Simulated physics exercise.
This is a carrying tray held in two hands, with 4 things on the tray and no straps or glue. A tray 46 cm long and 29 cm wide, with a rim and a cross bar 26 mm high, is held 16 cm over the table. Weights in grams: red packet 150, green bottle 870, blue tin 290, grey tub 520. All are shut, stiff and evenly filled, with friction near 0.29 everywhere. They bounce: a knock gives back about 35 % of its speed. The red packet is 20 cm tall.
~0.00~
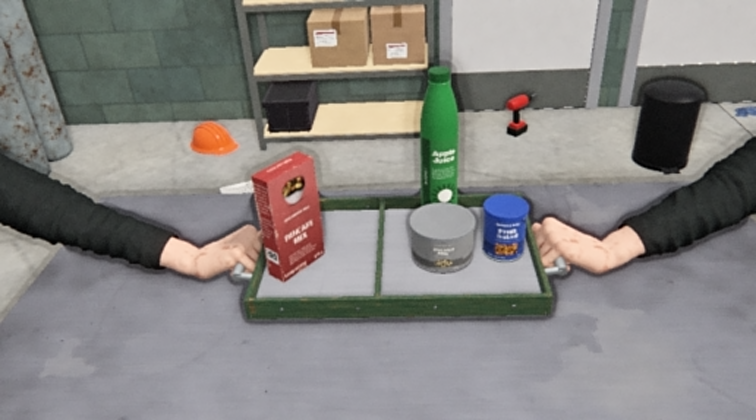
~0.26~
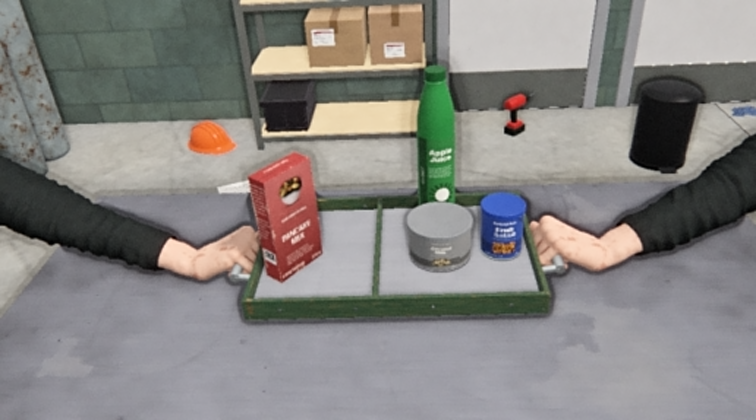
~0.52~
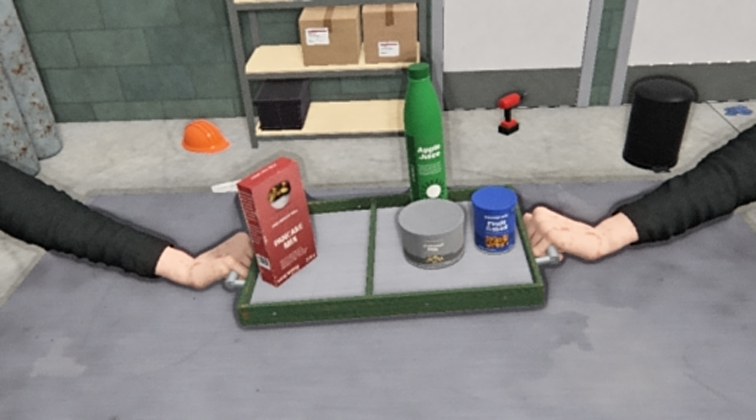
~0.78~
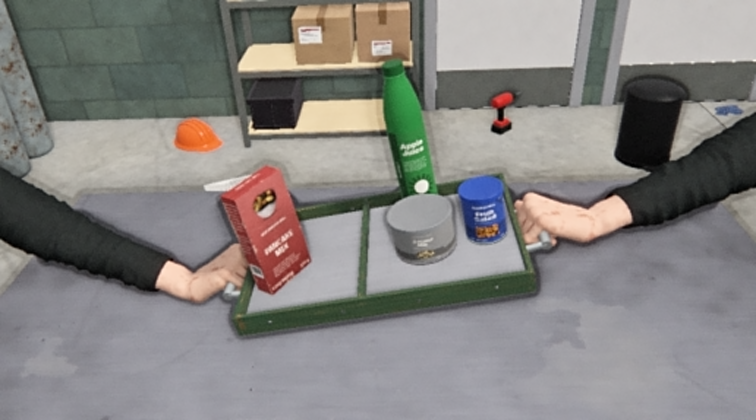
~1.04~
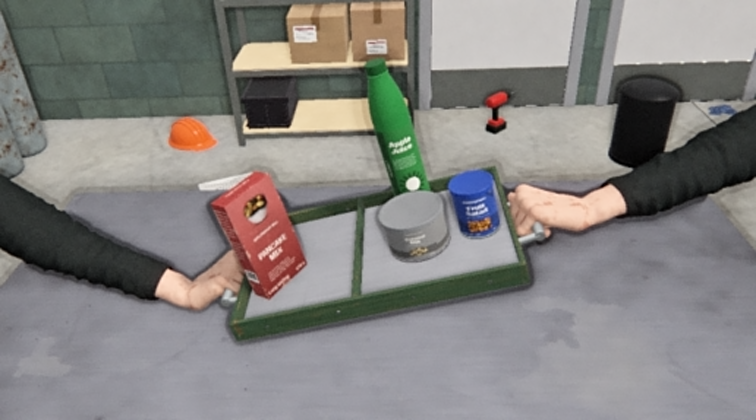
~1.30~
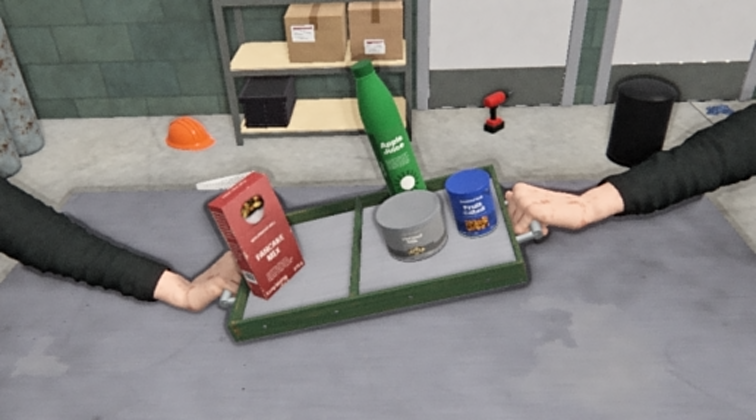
In this clip, two hands hold a green-rimmed tray carrying a red packet, green bottle, grey tub and blue tin; the tray starts level, then tilts moderately, left edge down, and the bottle leans left slightly.
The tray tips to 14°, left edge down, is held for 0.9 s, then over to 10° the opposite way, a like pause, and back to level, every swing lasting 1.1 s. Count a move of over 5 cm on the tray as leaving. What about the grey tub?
The grey tub holds its spot.
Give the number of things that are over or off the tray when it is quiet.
That comes to 1.
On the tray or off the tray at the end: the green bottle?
The green bottle ends off the tray.
By 1.80 s, tray tilted 14°, left edge down; green bottle on its side.
By 2.40 s, tray tilted 10°, left edge down; green bottle now off the tray.
By 3.30 s, tray tilted 10°, right edge down.
By 5.30 s, tray level.
When it is over (5.6 s), off the tray, green bottle; the other 3 within 5 cm of the start. End places, in pixels of the last picture, grey tub near (419, 234).
